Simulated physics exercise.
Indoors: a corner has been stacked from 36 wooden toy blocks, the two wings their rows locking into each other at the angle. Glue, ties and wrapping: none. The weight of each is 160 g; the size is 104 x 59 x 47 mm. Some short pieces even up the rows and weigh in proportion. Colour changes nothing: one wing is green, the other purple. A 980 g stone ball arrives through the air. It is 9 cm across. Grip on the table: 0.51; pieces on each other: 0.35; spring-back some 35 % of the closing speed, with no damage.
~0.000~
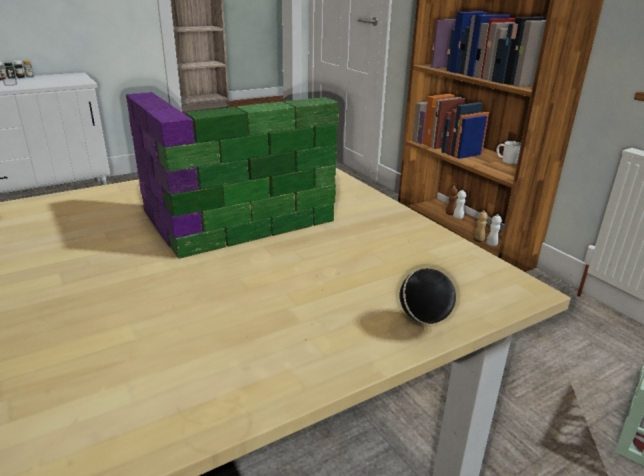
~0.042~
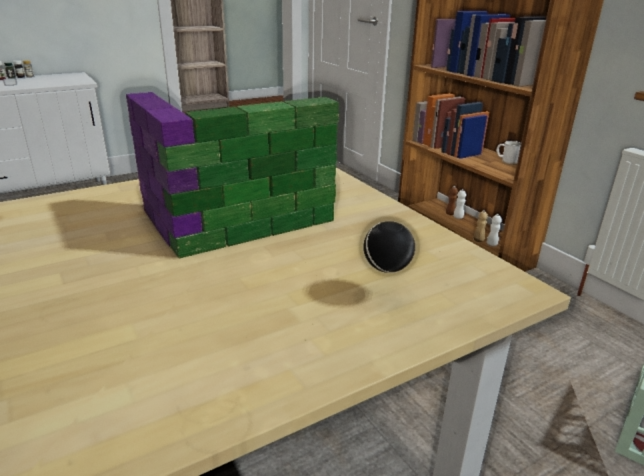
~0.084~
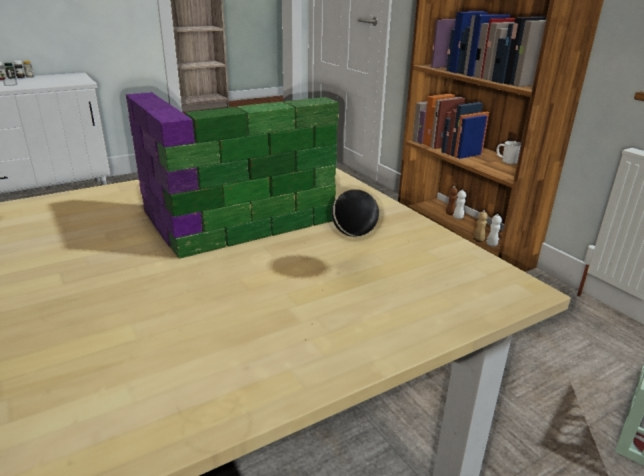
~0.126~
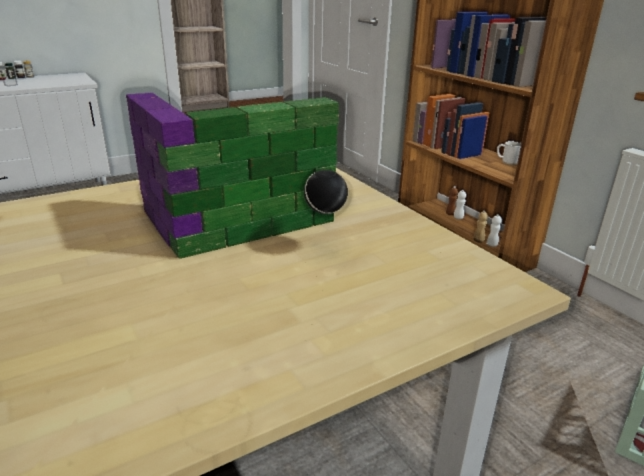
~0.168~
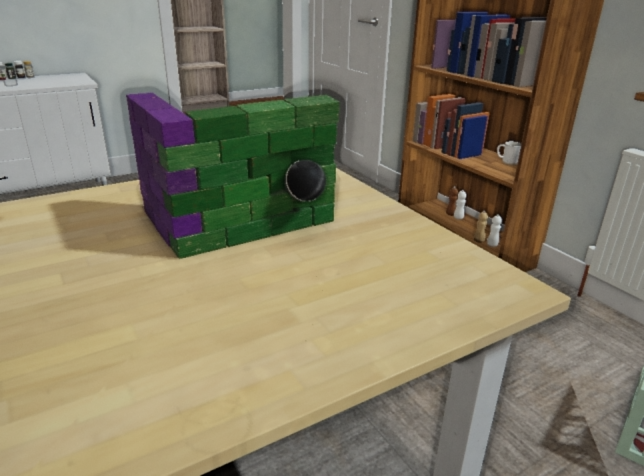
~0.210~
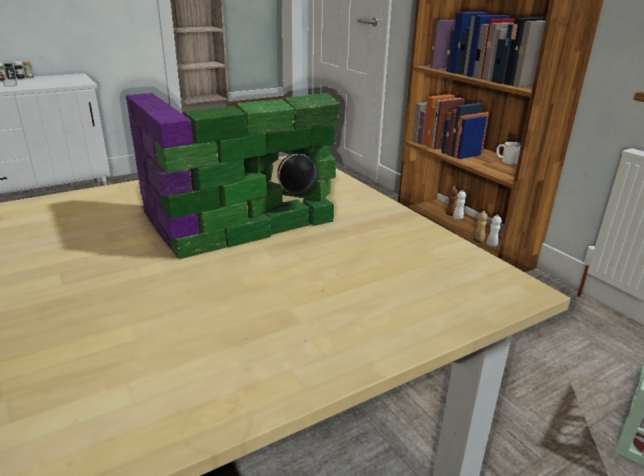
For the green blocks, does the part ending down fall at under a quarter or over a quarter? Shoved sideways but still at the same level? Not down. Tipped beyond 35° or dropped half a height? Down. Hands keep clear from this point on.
It falls at more than a quarter.
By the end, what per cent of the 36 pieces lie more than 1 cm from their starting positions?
45 percent.
After 0.27 s, ball still moving; 3 of the 21 green blocks down (3 of 36 in all colours); top green block unmoved.
After 0.38 s, ball still moving; 9 of the 21 green blocks down (9 of 36 in all colours); top green block shifted 9 mm.
After 0.56 s, ball still moving; 10 of the 21 green blocks down (10 of 36 in all colours); top green block shifted 15 mm; top purple block shifted 4 mm.
By the end (1.3 s), ball rolling away; 10 of the 21 green blocks down (10 of 36 in all colours); top green block shifted 15 mm; top purple block shifted 4 mm. That is 48 per cent. As the last picture would show them, middles, top green block near (213, 124), top purple block near (168, 127).
